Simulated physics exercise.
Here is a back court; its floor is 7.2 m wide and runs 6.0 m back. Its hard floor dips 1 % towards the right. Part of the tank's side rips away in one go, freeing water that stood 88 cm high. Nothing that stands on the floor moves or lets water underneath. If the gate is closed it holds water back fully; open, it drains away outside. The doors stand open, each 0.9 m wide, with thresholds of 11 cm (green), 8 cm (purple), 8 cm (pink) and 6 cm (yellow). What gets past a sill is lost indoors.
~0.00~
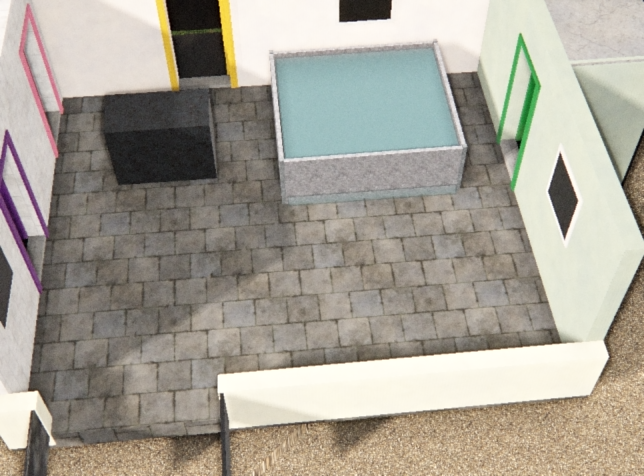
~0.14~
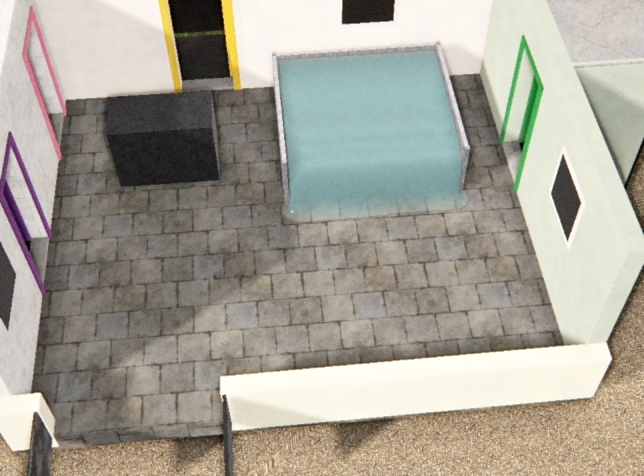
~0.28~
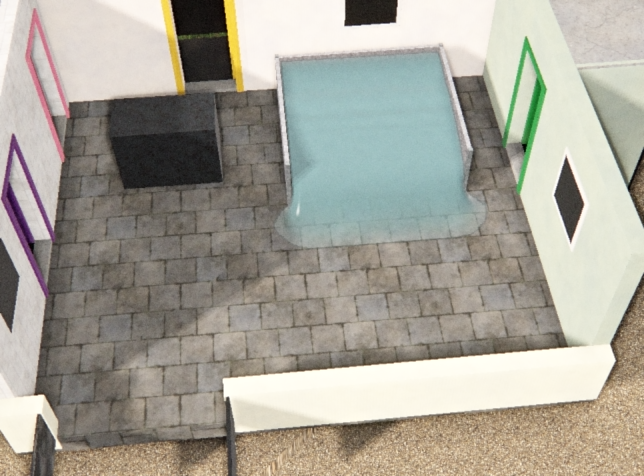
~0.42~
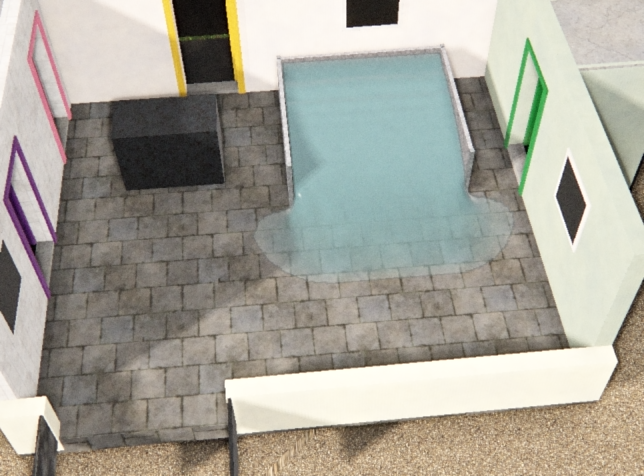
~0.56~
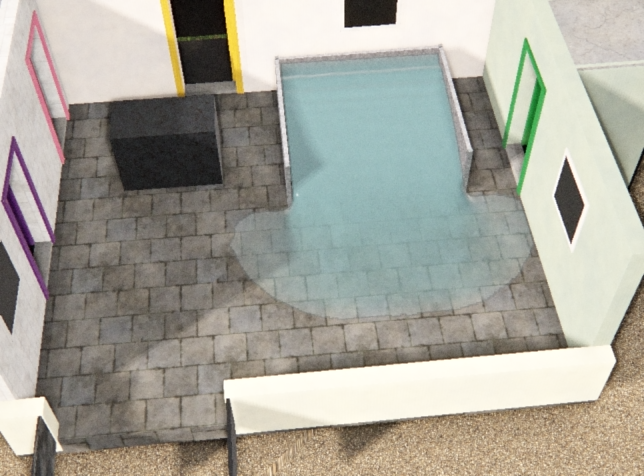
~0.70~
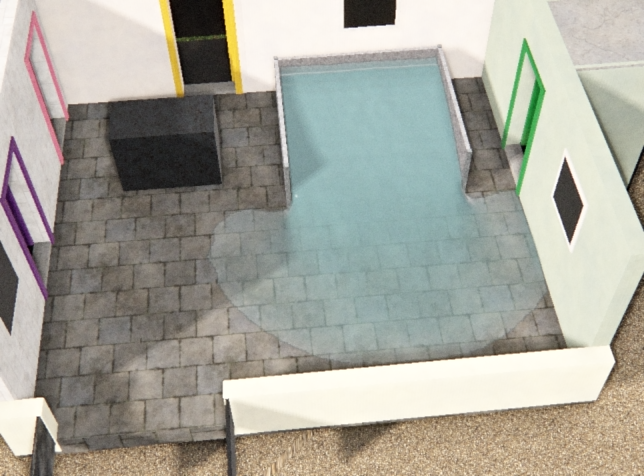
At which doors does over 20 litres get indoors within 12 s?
Door by door: At the green door it exceeds the limit; at the purple door it exceeds the limit; at the pink door it exceeds the limit; at the yellow door it exceeds the limit.
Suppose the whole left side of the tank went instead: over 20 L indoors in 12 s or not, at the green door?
Then: Green under.
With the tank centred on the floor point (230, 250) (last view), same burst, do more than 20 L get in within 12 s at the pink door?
Against that limit: Pink past it.
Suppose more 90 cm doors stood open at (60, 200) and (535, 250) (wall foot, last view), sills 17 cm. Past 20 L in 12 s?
In that order: Under, above.
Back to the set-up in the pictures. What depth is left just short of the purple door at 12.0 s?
Some 5.5 cm.
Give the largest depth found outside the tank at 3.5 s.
Roughly 36 cm.
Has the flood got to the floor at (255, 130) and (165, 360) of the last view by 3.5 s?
In turn: Not reached, under water.
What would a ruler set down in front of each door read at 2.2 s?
In cm: Green 1, purple 0, pink 0, yellow 0.
After 1.4 s water covers 45 % of the floor and is deepest (57 cm) near (552, 379); green door 1 cm at the sill, 0 L in, purple door not reached, pink door not reached, yellow door not reached.
After 2.2 s water covers 50 % of the floor and is deepest (66 cm) near (552, 379); green door 1 cm at the sill, 0 L in, purple door not reached, pink door not reached, yellow door not reached.
After 3.5 s water covers 60 % of the floor and is deepest (36 cm) near (565, 378); green door 11 cm at the sill, 0 L in, purple door 3 cm at the sill, 0 L in, pink door not reached, yellow door not reached.
After 7.0 s water covers 95 % of the floor and is deepest (24 cm) near (453, 82); green door 15 cm at the sill, 23 L in, purple door 15 cm at the sill, 70 L in, pink door 11 cm at the sill, 3 L in, yellow door 12 cm at the sill, 8 L in.
After 12.0 s water covers 100 % of the floor and is deepest (18 cm) near (445, 388); green door 11 cm at the sill, 86 L in, purple door 5 cm at the sill, 100 L in, pink door 6 cm at the sill, 50 L in, yellow door 13 cm at the sill, 89 L in.
